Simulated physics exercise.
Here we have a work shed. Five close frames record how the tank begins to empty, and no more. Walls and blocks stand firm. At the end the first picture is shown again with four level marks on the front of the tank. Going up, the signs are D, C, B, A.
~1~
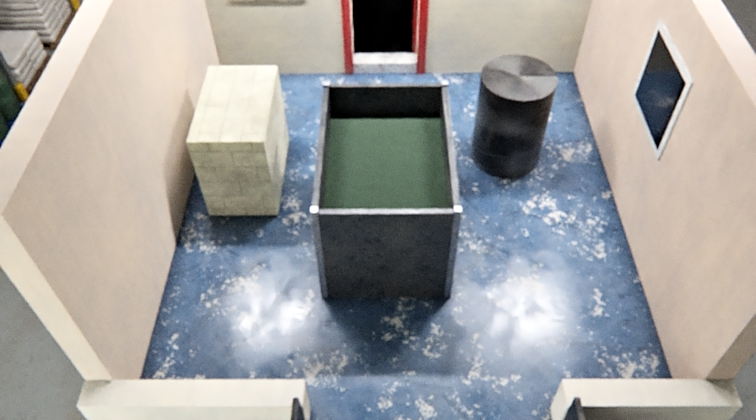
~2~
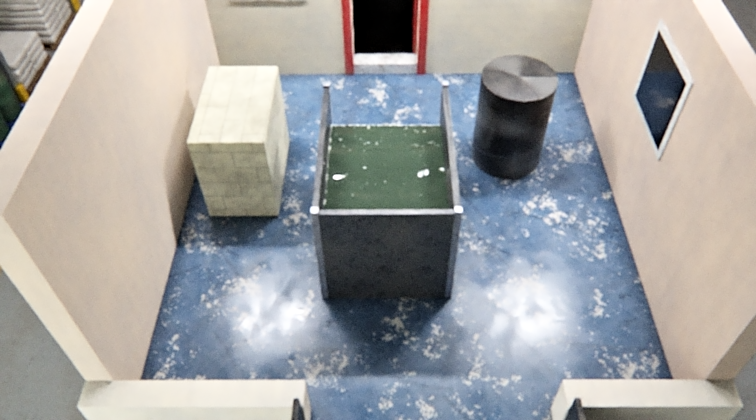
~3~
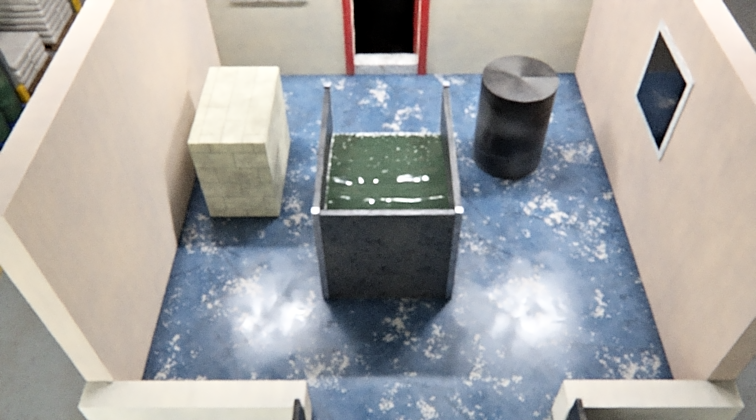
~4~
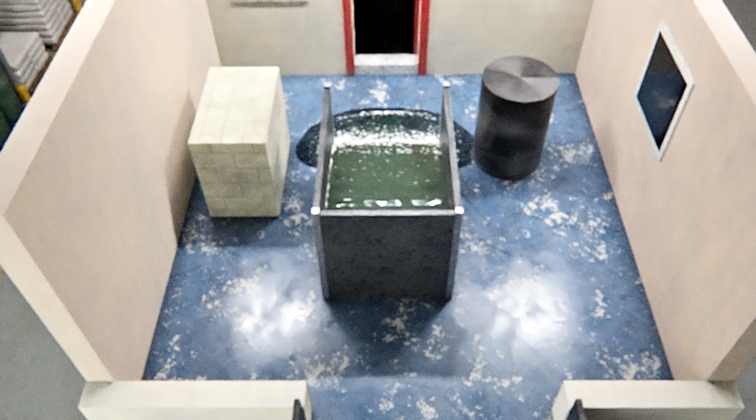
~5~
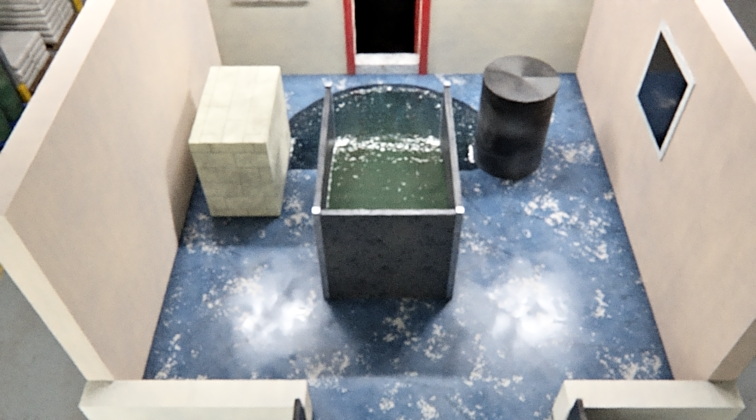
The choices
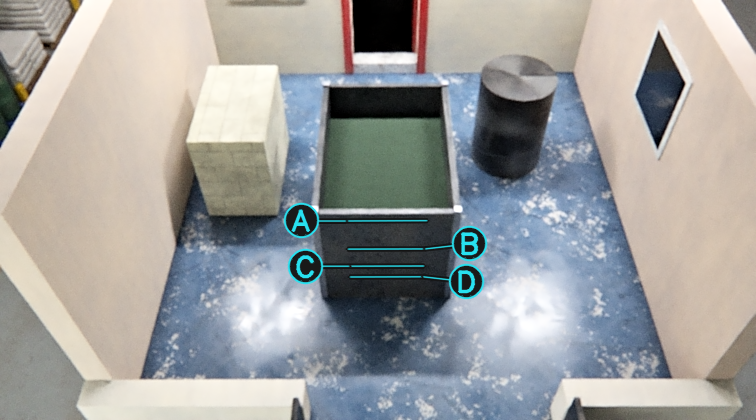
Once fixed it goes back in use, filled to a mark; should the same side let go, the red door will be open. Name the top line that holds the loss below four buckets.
The answer is line D.
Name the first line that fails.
That is line C.
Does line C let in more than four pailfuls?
Yes.
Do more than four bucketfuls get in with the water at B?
Yes.
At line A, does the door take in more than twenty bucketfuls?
Yes.
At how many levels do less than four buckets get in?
One of the four.
On the marked copy, A at (386, 220); B at (386, 249); C at (386, 266); D at (386, 276); from the bottom up D, C, B, A.
Choosing A, dozens of bucketfuls pour in.
Choosing B, dozens of bucketfuls pour in.
Choosing C, about 8 bucketfuls get in.
Choosing D, a splash gets over, under a bucket.
